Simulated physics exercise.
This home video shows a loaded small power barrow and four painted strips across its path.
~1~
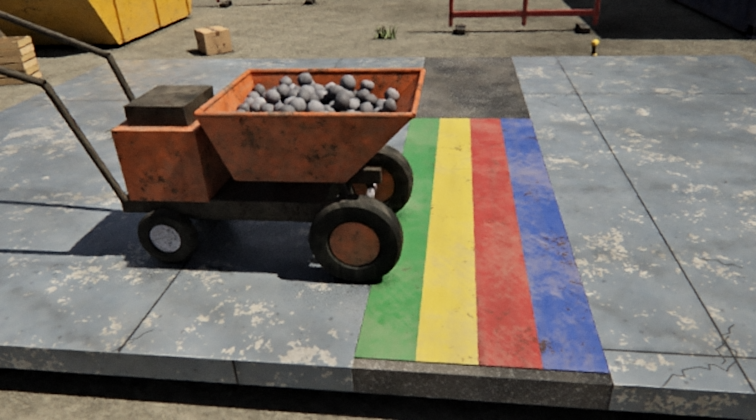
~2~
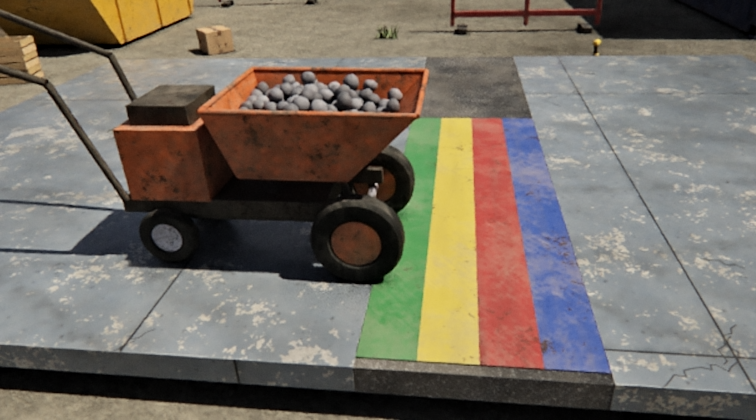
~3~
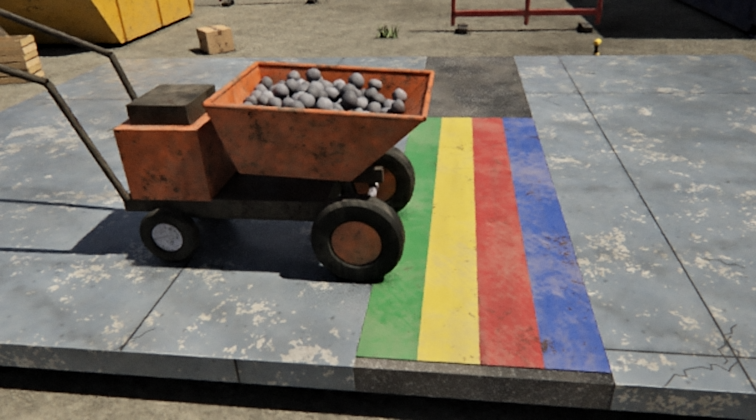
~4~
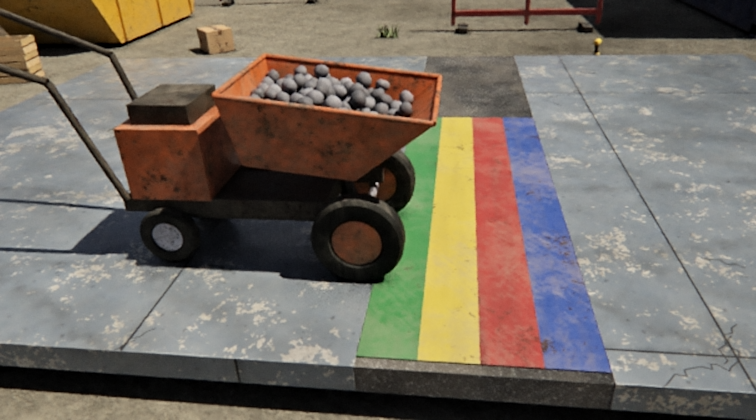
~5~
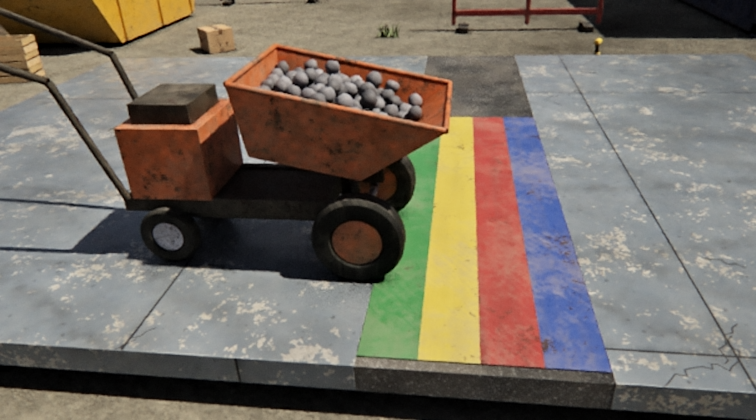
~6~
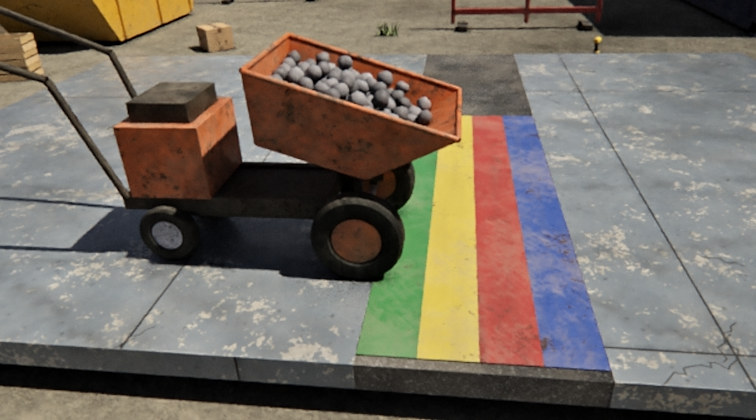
The clip shows an orange power barrow loaded with round grey cobbles standing beside green, yellow, red and blue painted strips; its skip starts level, then gradually tilts forward to the right, the rear rising while the wheels stay still.
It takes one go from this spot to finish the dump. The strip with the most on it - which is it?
That is the blue strip.
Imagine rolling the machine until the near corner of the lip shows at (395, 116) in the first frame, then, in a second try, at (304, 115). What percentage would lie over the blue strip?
Well, you'd get roughly 30 per cent from the first place and roughly 10 per cent from the second.
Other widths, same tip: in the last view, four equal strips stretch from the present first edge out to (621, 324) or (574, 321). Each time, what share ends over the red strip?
Roughly 20 percent first, then roughly 0 percent.
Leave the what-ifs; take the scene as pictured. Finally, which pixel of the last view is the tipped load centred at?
About (562, 237).
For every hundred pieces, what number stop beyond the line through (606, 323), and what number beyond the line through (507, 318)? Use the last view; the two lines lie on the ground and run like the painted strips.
Around 30 per cent for the first, and 70 per cent for the second.
Just after the last frame, skip tipped steeply; every one in the skip.
A moment on, skip tipped right over; roughly two thirds in the skip; about a tenth over the red strip; roughly a quarter over the blue strip; just a few off the paint.
Further on, skip tipped right over; roughly a quarter in the skip; about a tenth over the red strip; roughly a third over the blue strip; roughly a third off the paint.
When it is over, skip tipped right over; roughly a quarter in the skip; not one over the green strip; not one over the yellow strip; about a tenth over the red strip; roughly a third over the blue strip; roughly a third off the paint.
